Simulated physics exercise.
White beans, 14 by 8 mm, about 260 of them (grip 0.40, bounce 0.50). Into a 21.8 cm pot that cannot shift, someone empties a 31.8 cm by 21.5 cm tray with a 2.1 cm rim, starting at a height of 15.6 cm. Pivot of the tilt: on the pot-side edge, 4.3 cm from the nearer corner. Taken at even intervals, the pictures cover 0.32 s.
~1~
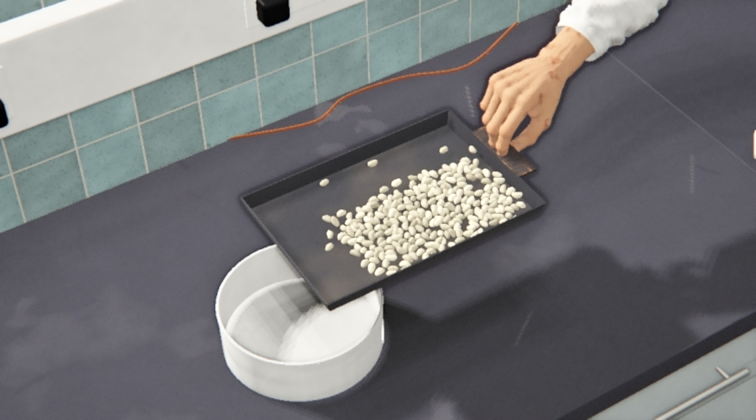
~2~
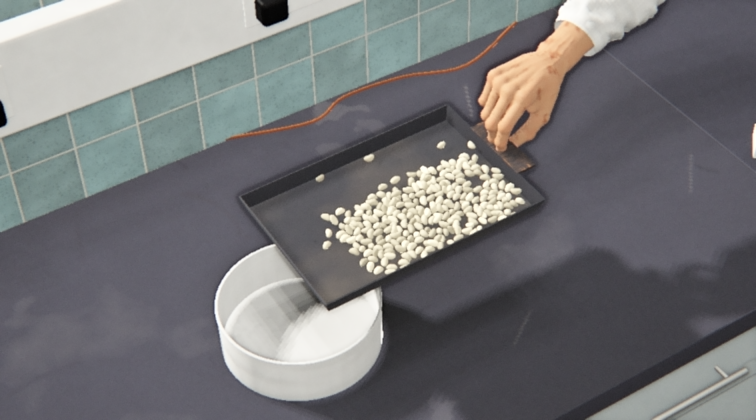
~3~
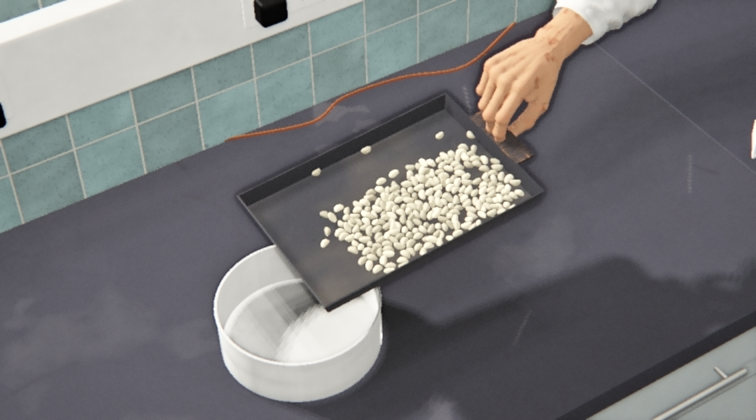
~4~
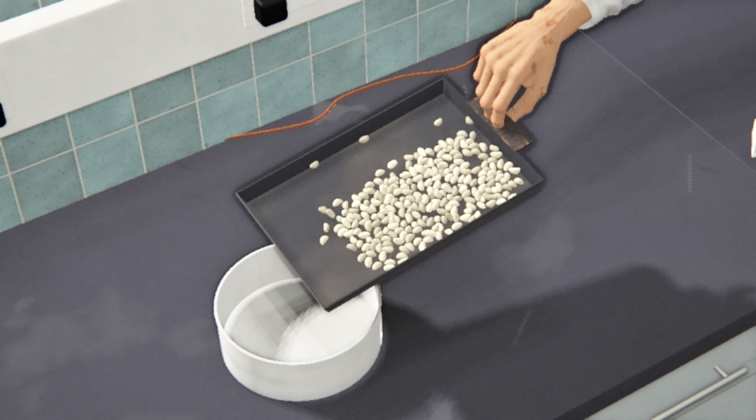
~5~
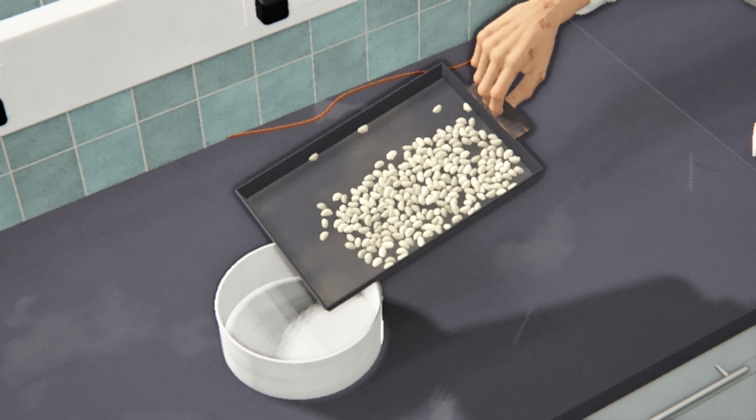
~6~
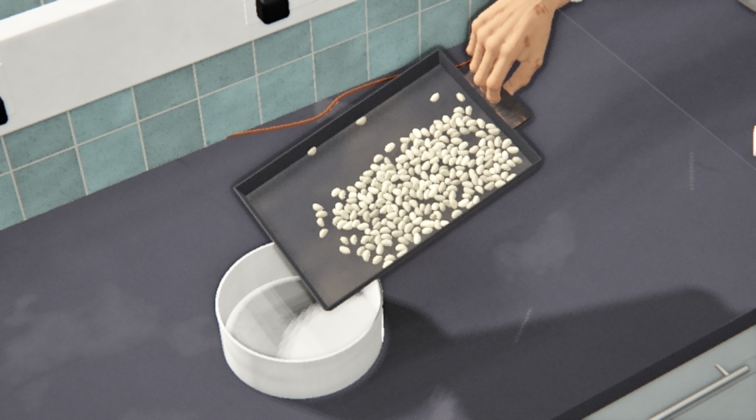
A hand in a white sleeve grips the short handle of a dark rectangular tray of white beans, seen from above on a dark countertop backed by teal tiles. A round white pot sits below the tray's near left corner, and an orange cord runs along the wall behind. The hand slowly tilts the tray toward the lower left, while the beans stay clustered and the view stays still.
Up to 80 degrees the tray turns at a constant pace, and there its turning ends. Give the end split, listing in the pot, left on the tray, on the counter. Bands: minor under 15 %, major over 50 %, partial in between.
Pot: Partial, tray: Minor, counter: Major.
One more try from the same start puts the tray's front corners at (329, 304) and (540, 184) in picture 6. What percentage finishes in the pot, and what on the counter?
Pot 10, counter 90.
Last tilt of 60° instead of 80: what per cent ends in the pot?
20 per cent.
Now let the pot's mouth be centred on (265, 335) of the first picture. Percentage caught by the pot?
I'd put it at around 85 per cent.
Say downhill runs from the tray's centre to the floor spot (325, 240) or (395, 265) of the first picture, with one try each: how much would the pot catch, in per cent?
65 and 5 %.
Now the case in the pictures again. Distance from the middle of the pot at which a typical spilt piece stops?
That comes to near 20 cm.
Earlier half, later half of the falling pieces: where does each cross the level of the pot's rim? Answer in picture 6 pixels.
Roughly (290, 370) to start, and after that (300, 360).
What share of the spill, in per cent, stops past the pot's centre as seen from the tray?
About 100 per cent.
Then, 0.40 s after the last picture, tilt 49 degrees; the tray holds 100 %, the pot 0 %.
Then, 0.66 s after the last picture, tilt 68 degrees; the tray holds 50 %, the pot 5 %.
Then, 1.03 s after the last picture, tilt 80 degrees; the tray holds 10 %, the pot 25 %.
In the end, pot 30 %, tray 5 %, counter 65 %.
